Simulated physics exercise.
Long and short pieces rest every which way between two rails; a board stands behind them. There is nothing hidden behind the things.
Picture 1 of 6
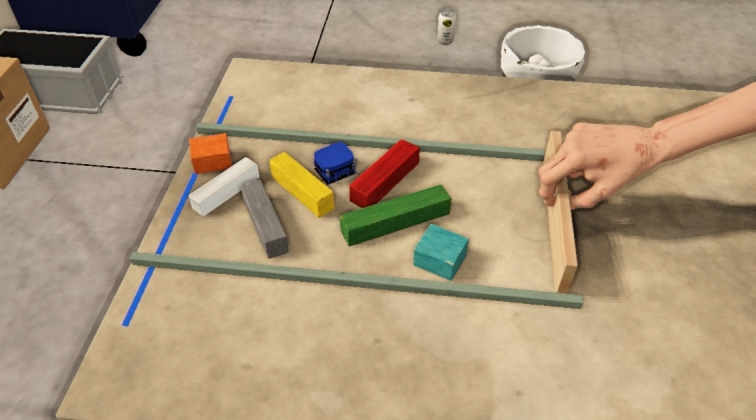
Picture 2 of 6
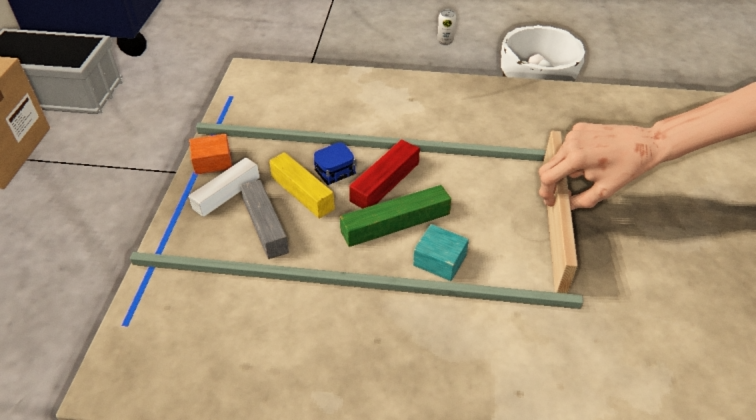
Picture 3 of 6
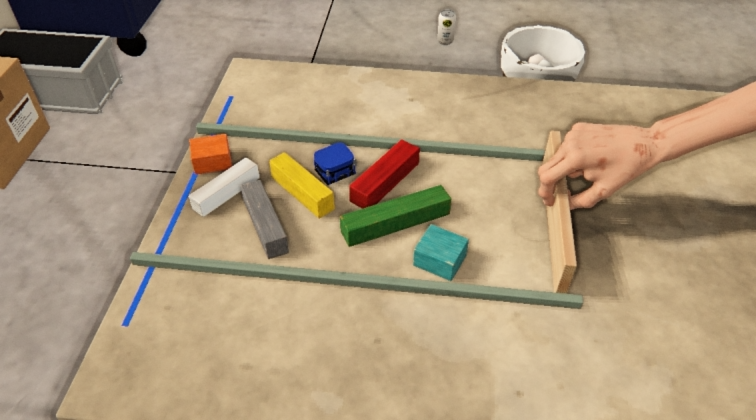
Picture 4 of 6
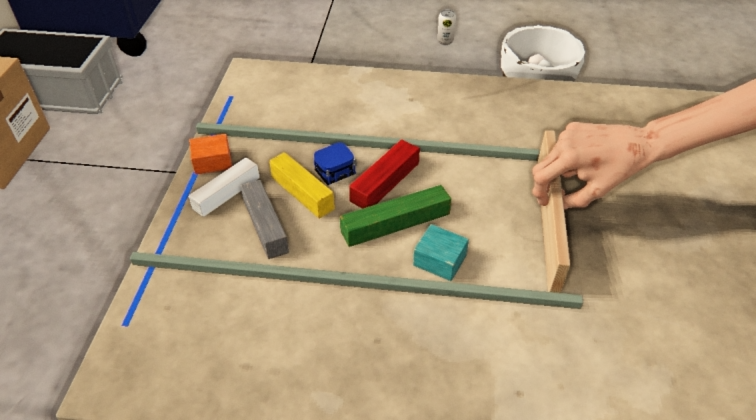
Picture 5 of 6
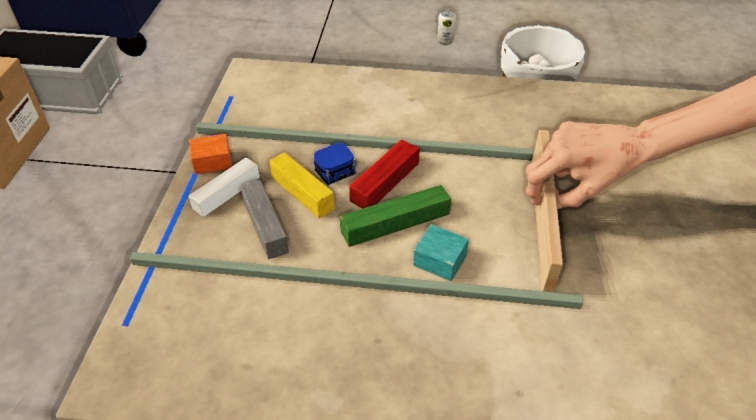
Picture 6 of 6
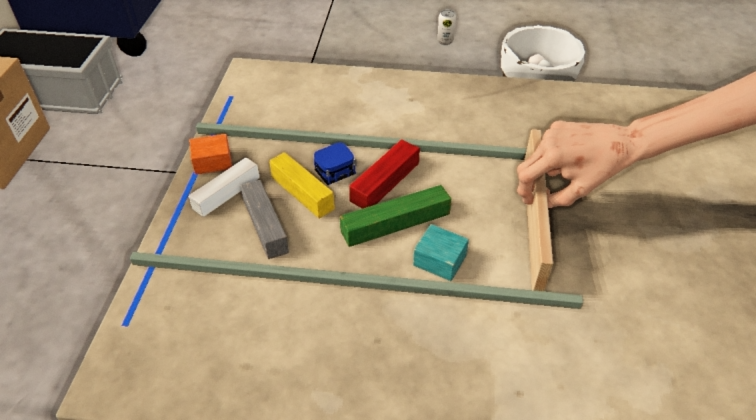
In the video, a hand holds a wooden board upright between two rails and slides it slightly left toward scattered coloured blocks and bars, which stay still, with the orange and white pieces near a blue tape line.
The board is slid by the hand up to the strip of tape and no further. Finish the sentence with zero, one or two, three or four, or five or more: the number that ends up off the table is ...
The number that ends up off the table is five or more.
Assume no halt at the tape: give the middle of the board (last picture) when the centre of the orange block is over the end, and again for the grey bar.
The middle is at (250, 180) when it's the orange block, and at (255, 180) when it's the grey bar.
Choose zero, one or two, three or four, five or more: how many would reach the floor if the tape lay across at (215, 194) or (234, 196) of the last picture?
Taking them in turn, three to four; three or four.
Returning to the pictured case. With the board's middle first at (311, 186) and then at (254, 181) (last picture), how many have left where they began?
At the first place 7, at the second 8.
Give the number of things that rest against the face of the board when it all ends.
It's 1.
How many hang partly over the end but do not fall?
I make it 1.
Soon after, none off yet; orange block at rest near (211, 154); white stick at rest near (225, 187); grey bar moving near (261, 220).
At rest, the number that fall off is five or more; fallen, green bar, red stick, blue case, yellow bar, grey bar, white stick and orange block.
